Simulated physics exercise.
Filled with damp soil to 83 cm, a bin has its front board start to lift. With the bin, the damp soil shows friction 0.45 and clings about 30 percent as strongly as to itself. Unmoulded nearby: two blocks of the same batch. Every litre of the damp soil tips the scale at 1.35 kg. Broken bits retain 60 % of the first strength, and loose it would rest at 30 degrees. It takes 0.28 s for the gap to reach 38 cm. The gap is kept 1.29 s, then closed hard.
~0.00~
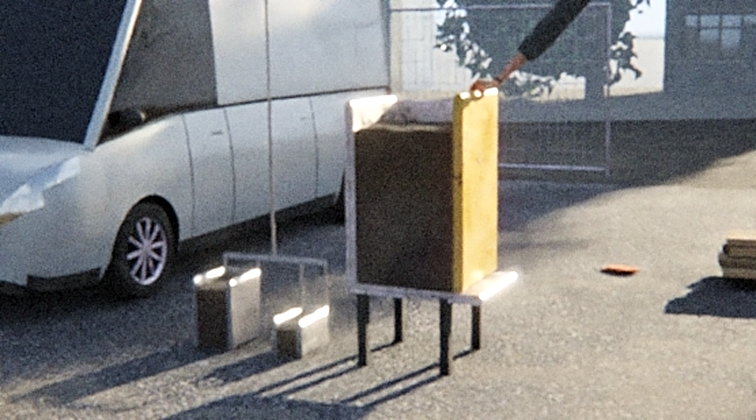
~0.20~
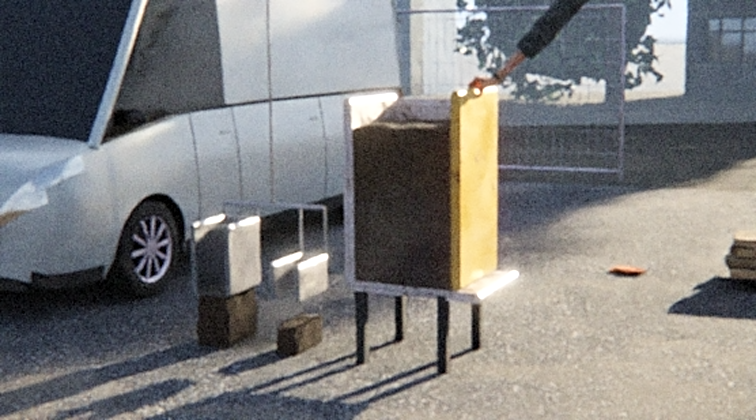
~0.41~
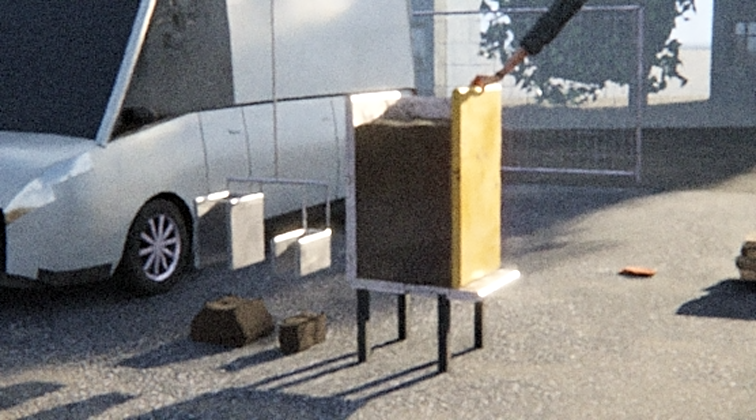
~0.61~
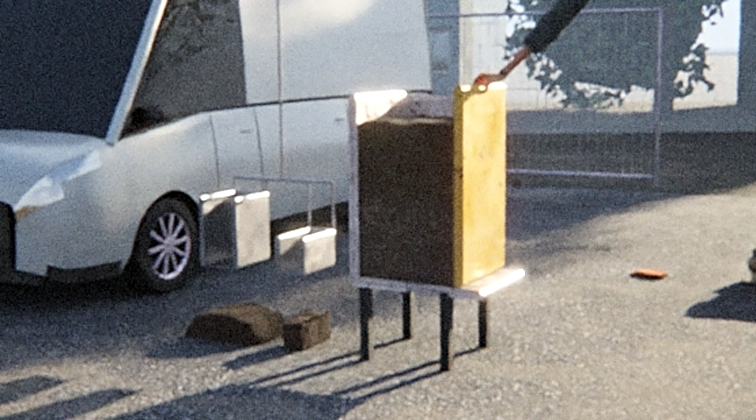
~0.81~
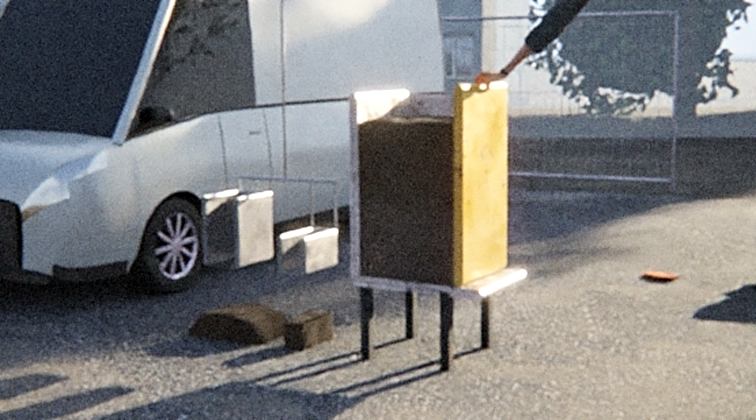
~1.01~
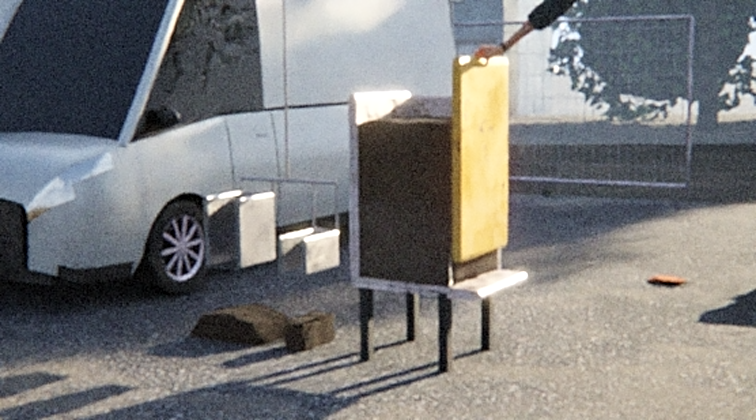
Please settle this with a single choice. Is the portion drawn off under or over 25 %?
The portion drawn off comes out over.
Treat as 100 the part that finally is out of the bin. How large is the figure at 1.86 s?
That figure sits at some 40 percent.
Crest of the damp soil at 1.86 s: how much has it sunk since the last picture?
Measured change: Around 8 cm.
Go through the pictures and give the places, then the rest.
The first frame shows top of the hatch at (458, 99), not yet moved; highest point of the damp soil at (375, 130); test blocks 33 cm, 16 cm high (left to right).
The second frame shows top of the hatch at (456, 96), not yet moved; highest point of the damp soil at (373, 127); test blocks 31 cm, 16 cm high (left to right).
The third frame shows top of the hatch at (456, 94), not yet moved; highest point of the damp soil at (375, 125); test blocks 21 cm, 16 cm high (left to right).
The fourth frame shows top of the hatch at (459, 91), not yet moved; highest point of the damp soil at (378, 122); test blocks 16 cm, 16 cm high (left to right).
The fifth frame shows top of the hatch at (458, 90), not yet moved; highest point of the damp soil at (378, 121); test blocks 16 cm, 16 cm high (left to right).
The sixth frame shows top of the hatch at (457, 63), moved 13 cm; highest point of the damp soil at (377, 122); test blocks 16 cm, 16 cm high (left to right).
By 1.40 s, the hatch is 38 cm open and 2 % is out.
By 1.86 s, the hatch is 38 cm open and 15 % is out.
By 2.31 s, the hatch is 38 cm open and 25 % is out.
By 2.77 s, the hatch is 9.5 cm open and 34 % is out.
By 3.60 s, at the end, the hatch is shut and 35 % is out.
